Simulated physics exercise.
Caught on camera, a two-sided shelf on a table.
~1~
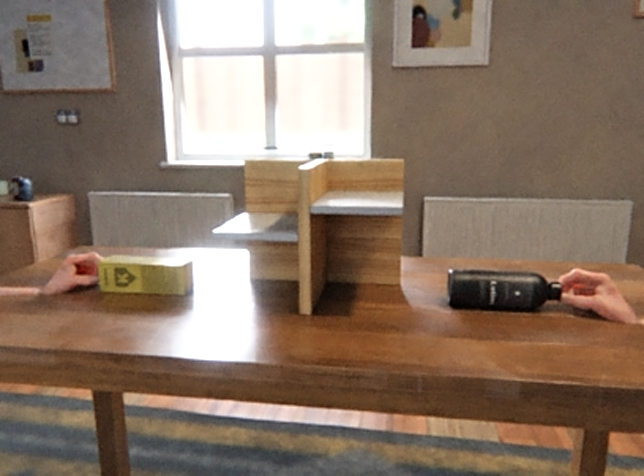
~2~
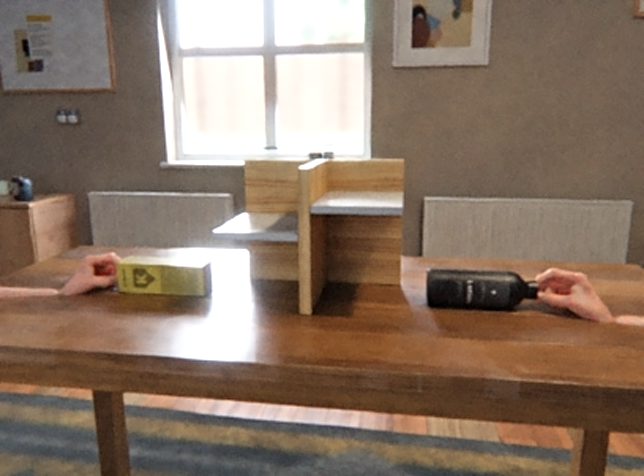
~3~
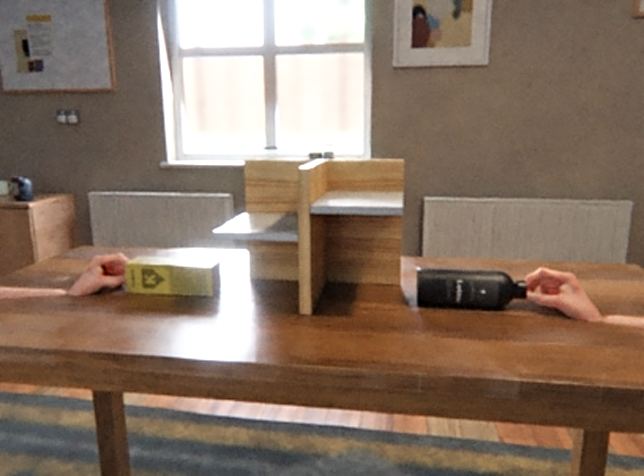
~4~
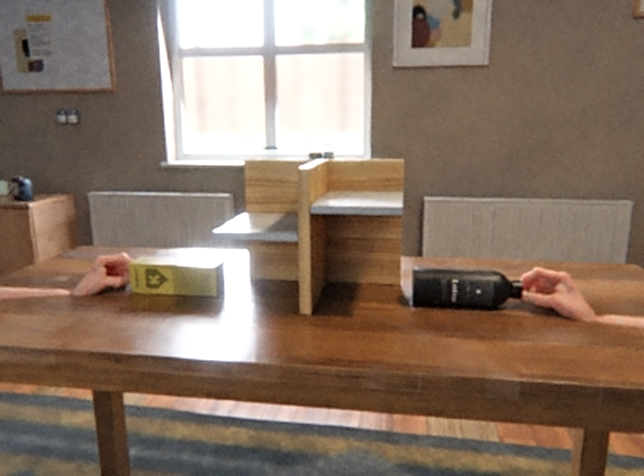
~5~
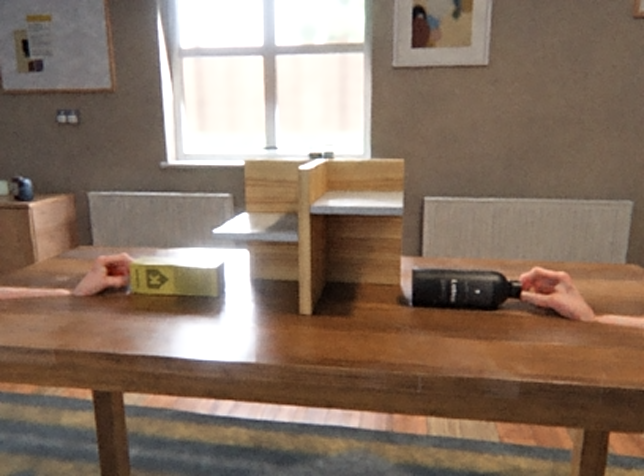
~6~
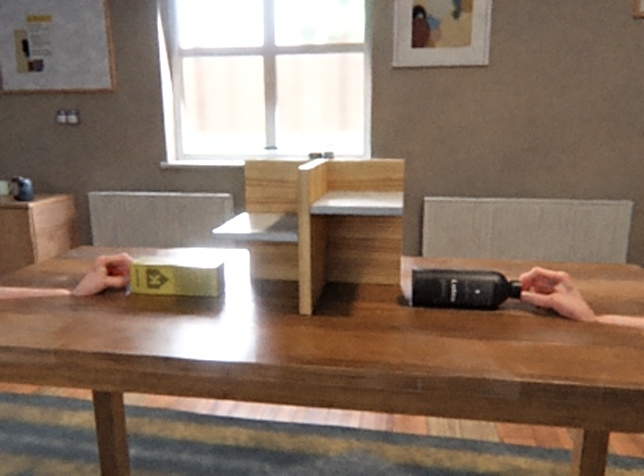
Two hands on a wooden table slid a yellow carton from the left and a black bottle from the right a short way inward toward a two-sided shelf, then both stayed still.
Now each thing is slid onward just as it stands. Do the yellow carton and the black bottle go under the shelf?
Here the yellow carton clears the shelf; the black bottle clears the shelf.
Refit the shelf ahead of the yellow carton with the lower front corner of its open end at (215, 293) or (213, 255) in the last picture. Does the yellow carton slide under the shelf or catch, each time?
In that order, it is stopped; slides in.
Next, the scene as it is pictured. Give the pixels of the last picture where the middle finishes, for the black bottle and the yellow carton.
About (376, 284), and the other about (256, 279).
Then, 0.48 s after the last picture, yellow carton sliding up to the opening near (209, 277); black bottle sliding up to the opening near (429, 286).
At rest, the yellow carton goes under, near (256, 279); the black bottle goes under, near (376, 284).
